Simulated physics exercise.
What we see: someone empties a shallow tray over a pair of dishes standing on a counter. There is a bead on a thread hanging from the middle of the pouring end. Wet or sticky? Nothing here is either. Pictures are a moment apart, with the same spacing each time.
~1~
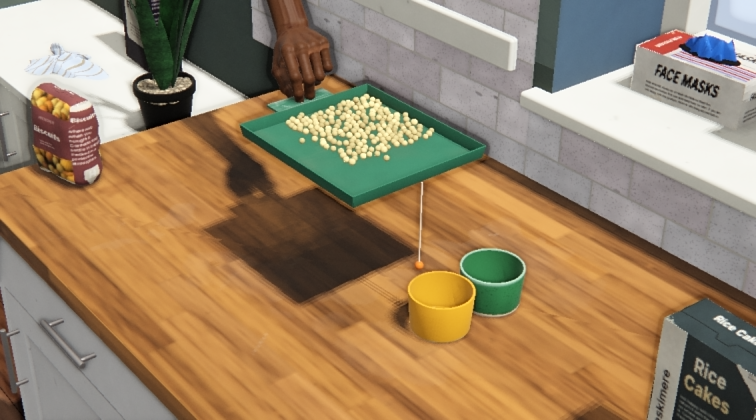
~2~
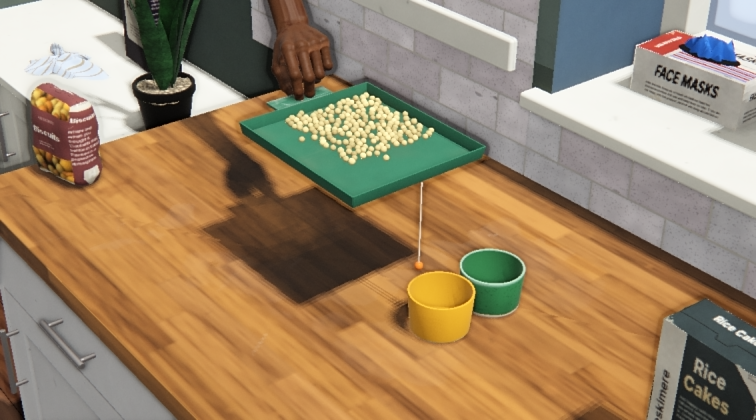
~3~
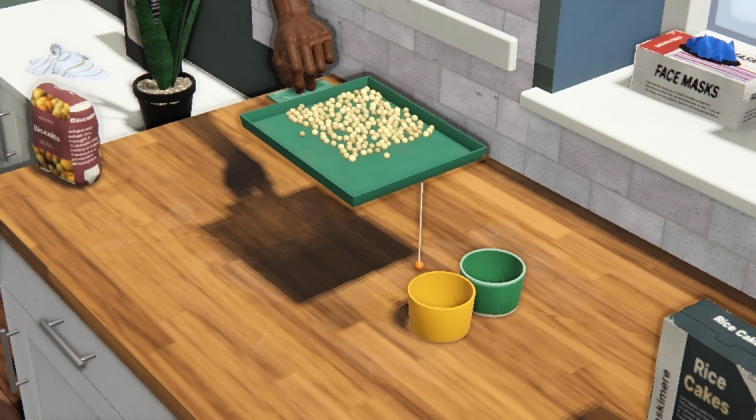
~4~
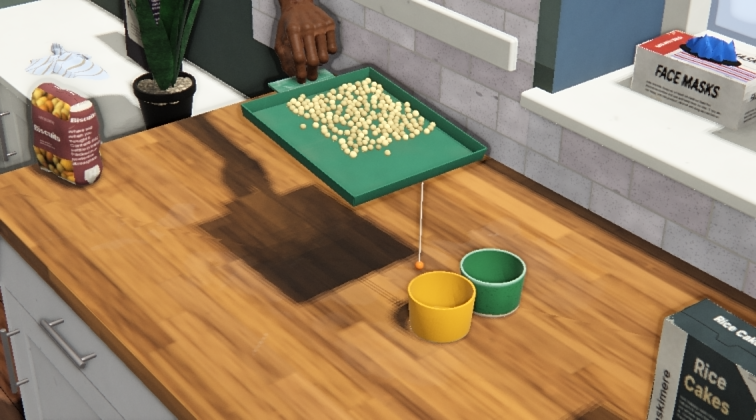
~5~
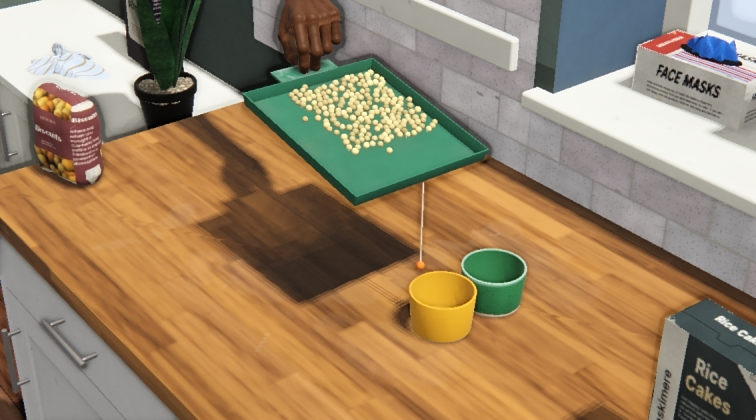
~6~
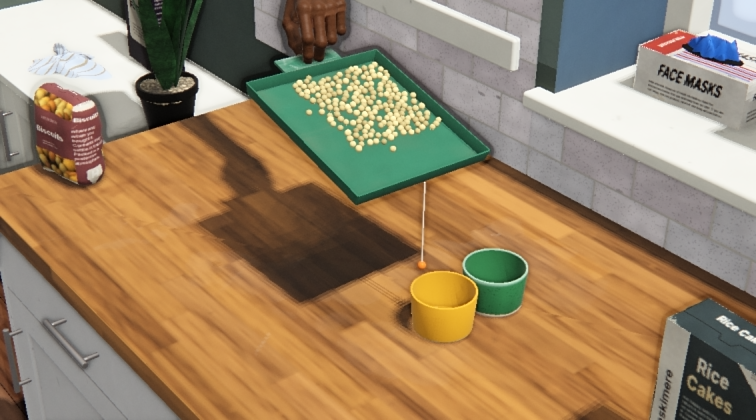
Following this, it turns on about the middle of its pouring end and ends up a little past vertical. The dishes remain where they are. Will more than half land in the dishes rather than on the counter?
Yes.
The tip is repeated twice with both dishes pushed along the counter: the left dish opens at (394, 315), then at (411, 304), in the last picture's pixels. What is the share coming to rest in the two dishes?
Trial 1 around 40 percent, trial 2 around 60 percent.
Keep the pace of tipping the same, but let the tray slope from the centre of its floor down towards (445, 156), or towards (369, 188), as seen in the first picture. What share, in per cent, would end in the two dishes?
In turn 30 and 0 in a hundred.
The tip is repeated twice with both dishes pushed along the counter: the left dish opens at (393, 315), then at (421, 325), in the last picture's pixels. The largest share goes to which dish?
Well, first the one further right, then the one further right.
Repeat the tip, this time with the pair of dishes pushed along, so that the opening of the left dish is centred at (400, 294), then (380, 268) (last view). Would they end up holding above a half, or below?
The pair would catch the lesser share the first time and the lesser share the second time.
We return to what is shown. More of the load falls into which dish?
That's the right side.
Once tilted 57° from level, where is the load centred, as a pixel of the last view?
The middle of the pieces shows up near (449, 158).
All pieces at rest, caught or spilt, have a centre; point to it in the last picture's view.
Close to (484, 301) in the last view.
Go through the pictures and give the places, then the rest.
In the first frame, corners of the pouring end (353, 195) and (482, 146), level; middle of the load (363, 126), soya beans; left dish (463, 320); right dish (514, 295); bead on its thread (419, 265).
In the second frame, corners of the pouring end (353, 195) and (482, 146), level; middle of the load (362, 125).
In the third frame, corners of the pouring end (354, 195) and (483, 147), tipped barely, lowest at the right corner; middle of the load (363, 120).
In the fourth frame, corners of the pouring end (355, 195) and (484, 148), tipped a little, lowest at the right corner; middle of the load (364, 114).
In the fifth frame, corners of the pouring end (357, 194) and (485, 149), tipped a little, lowest at the right corner; middle of the load (366, 108).
In the sixth frame, corners of the pouring end (359, 194) and (487, 150), tipped clearly, lowest at the right corner; middle of the load (370, 103); left dish (466, 320); right dish (517, 295).
Just after the last frame, tray tipped steeply; almost all on the tray; just a few in the left dish; just a few in the right dish; just a few outside both; about a tenth in the air.
A moment on, tray tipped right over; the larger part on the tray; just a few in the left dish; about a tenth in the right dish; just a few outside both; just a few in the air.
Further on, tray tipped past a quarter turn; roughly a quarter in the left dish; roughly half in the right dish; roughly a quarter outside both.
When it is over, tray tipped past a quarter turn; roughly a quarter in the left dish; roughly half in the right dish; roughly a quarter outside both.
